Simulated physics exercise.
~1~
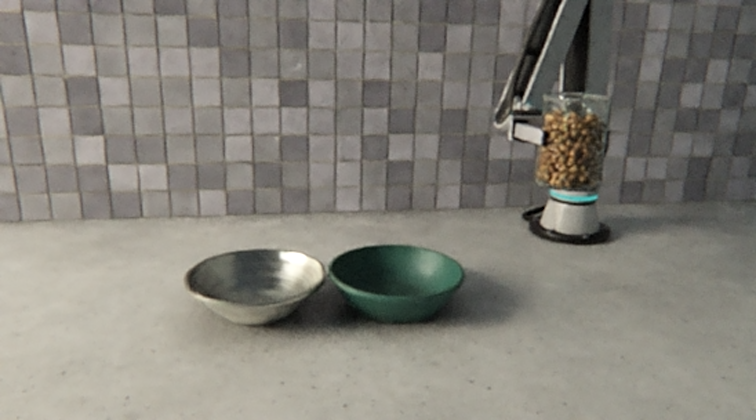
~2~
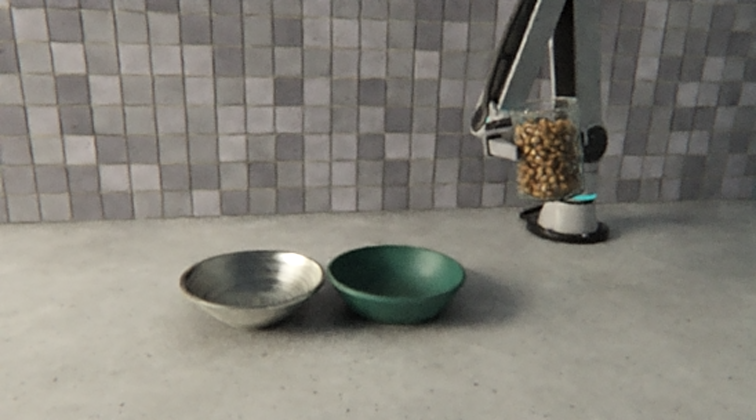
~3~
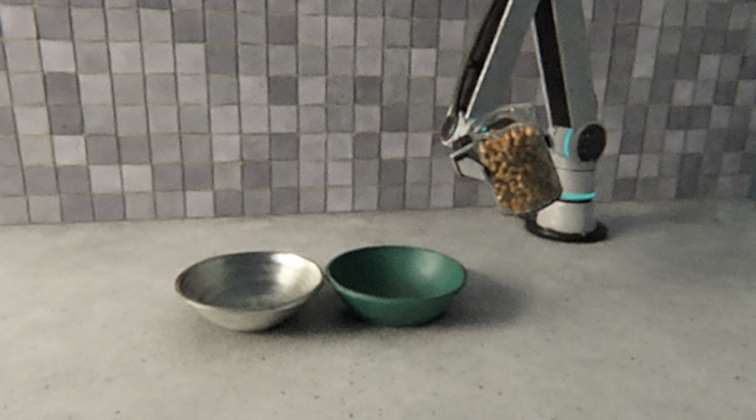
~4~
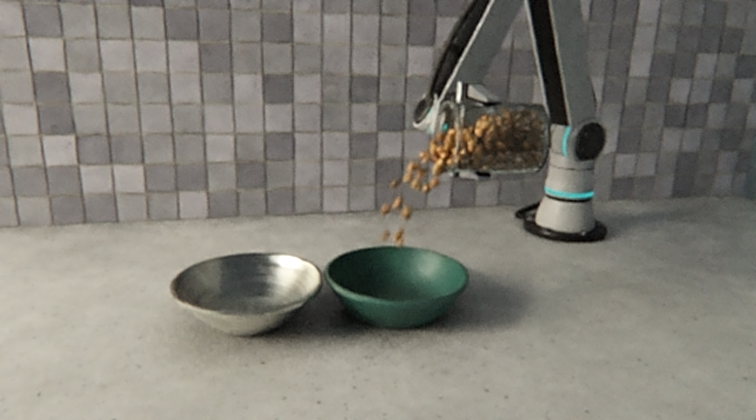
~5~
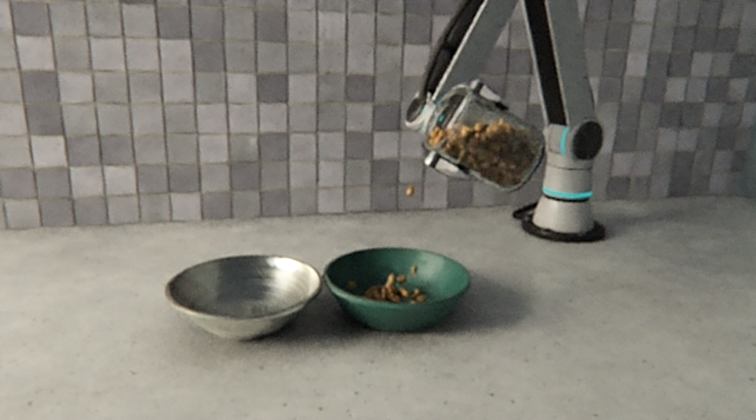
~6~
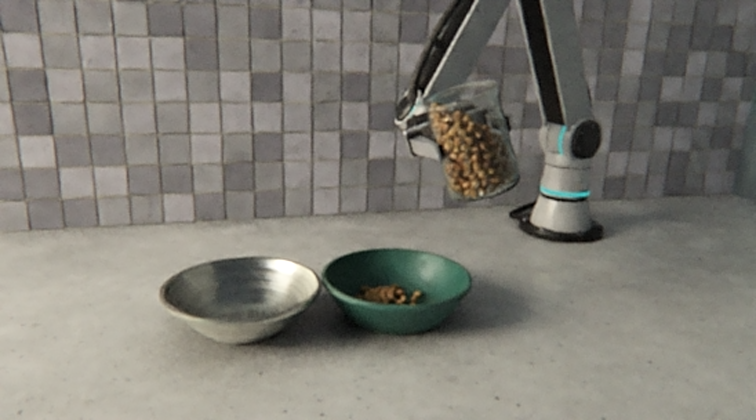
A robot arm carries a clear cup of dried beans left toward two bowls on a grey table top, tips it onto its side and pours some beans into the green bowl, then tilts it back partly upright, leaving a small heap there, the metal bowl empty and most beans still in the cup.
